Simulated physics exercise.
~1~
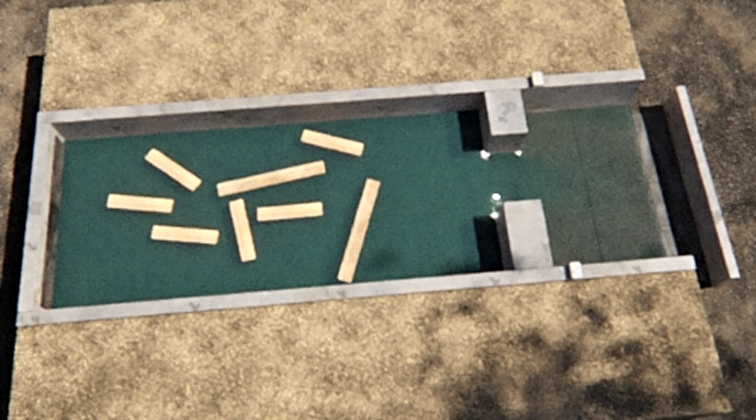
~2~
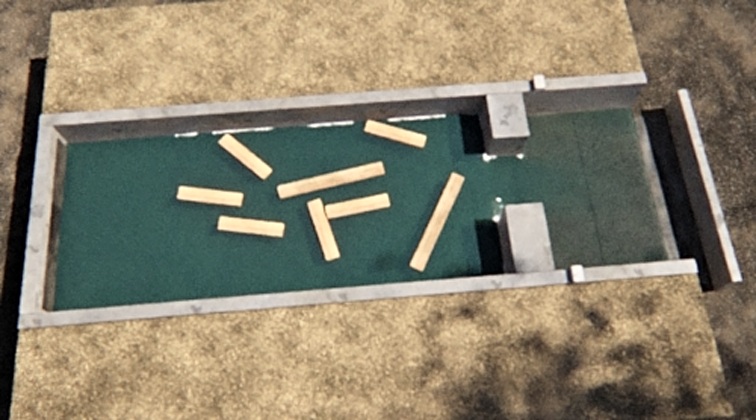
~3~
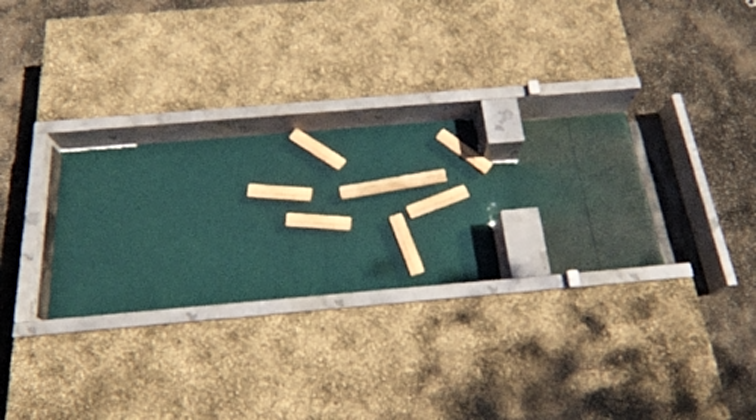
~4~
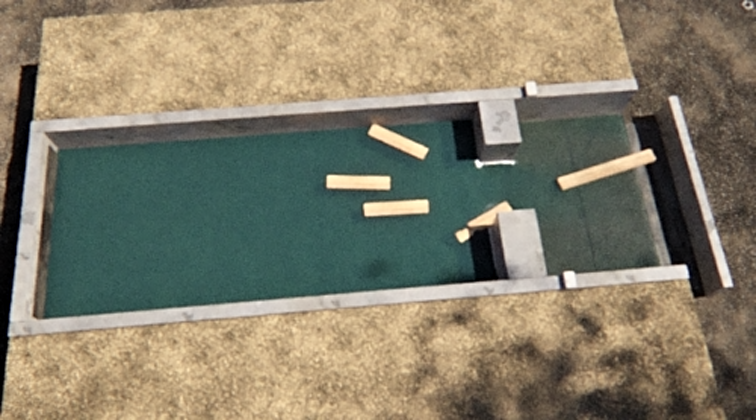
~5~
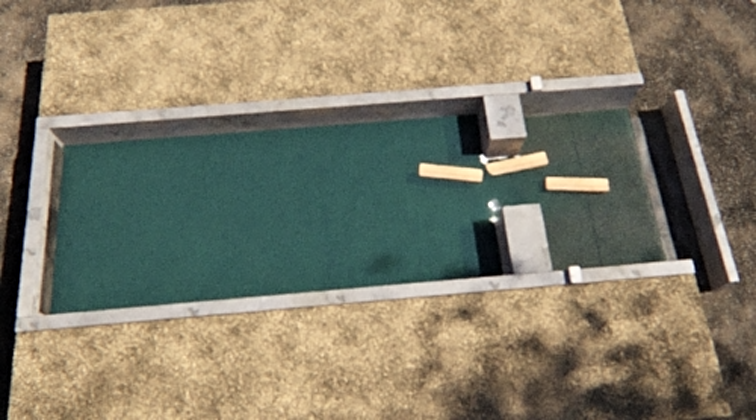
The clip opens on a view from above of a walled channel of dark green water, with eight pale wooden boards scattered across its left and middle parts. They drift right together toward a gap between two grey blocks, turning only a little at first. The long, steep board on the right goes through and is gone from view, while another swings against the upper block. More follow, one long board nearing the right end as a shorter one lies against the lower block. At last only three remain in sight, one left of the gap, one in it and one beyond.
